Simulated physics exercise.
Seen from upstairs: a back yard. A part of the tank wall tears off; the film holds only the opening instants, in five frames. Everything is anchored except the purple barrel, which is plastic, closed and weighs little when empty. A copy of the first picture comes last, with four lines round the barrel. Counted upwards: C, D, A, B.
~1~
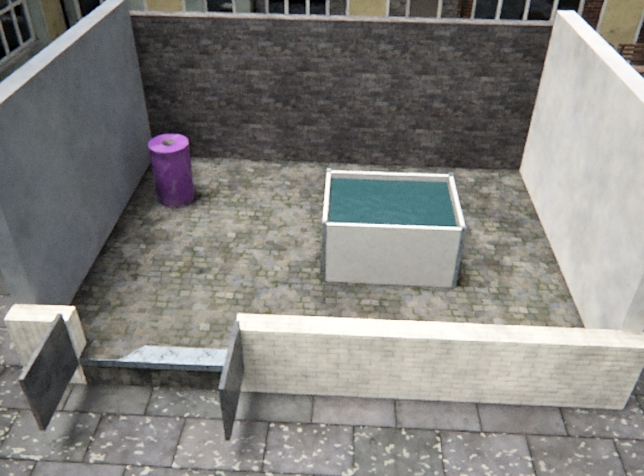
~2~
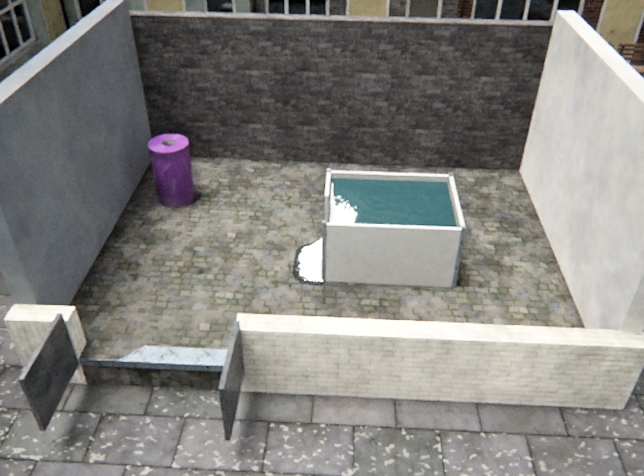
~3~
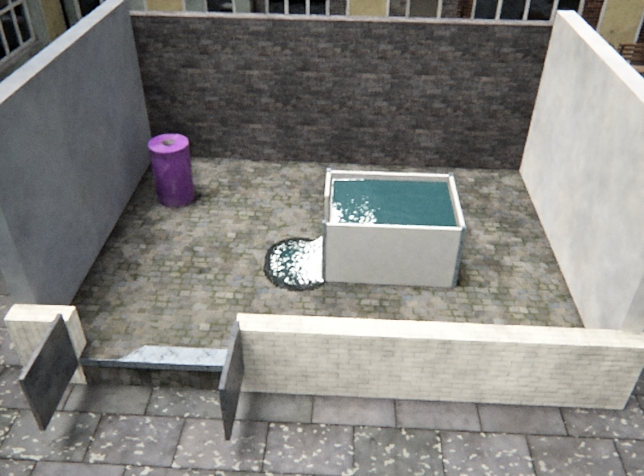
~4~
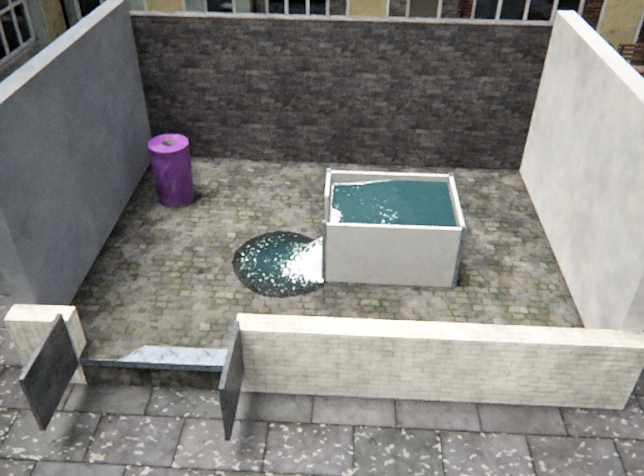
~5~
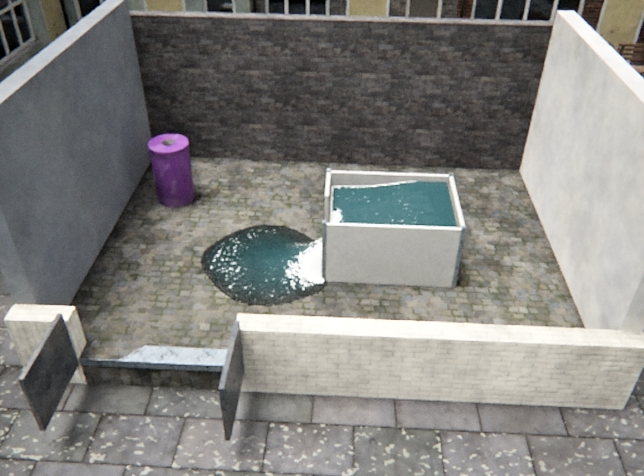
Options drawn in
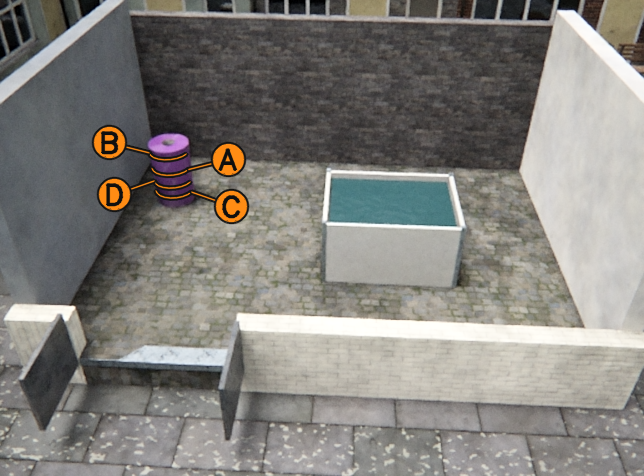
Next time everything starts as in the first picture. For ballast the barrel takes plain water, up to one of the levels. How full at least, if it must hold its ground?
Go for C.
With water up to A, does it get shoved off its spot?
No, not at all.
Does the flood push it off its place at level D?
No.
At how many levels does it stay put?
All four.
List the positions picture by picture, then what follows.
Lid of the purple barrel at (168, 143); tank full, its middle at (391, 203); open gate at (157, 313).
Water covers 1 % of the ground and is seen nearest the barrel at (303, 252).
Water covers 3 % of the ground and is seen nearest the barrel at (285, 242).
Water covers 5 % of the ground and is seen nearest the barrel at (257, 241).
Lid of the purple barrel at (168, 143); water covers 8 % of the ground and is seen nearest the barrel at (240, 232).
On the marked copy, A at (166, 175); B at (164, 159); C at (170, 198); D at (168, 188); from the bottom up C, D, A, B.
Choosing A, it does not move.
Choosing B, it does not move.
Choosing C, it does not move.
Choosing D, it does not move.
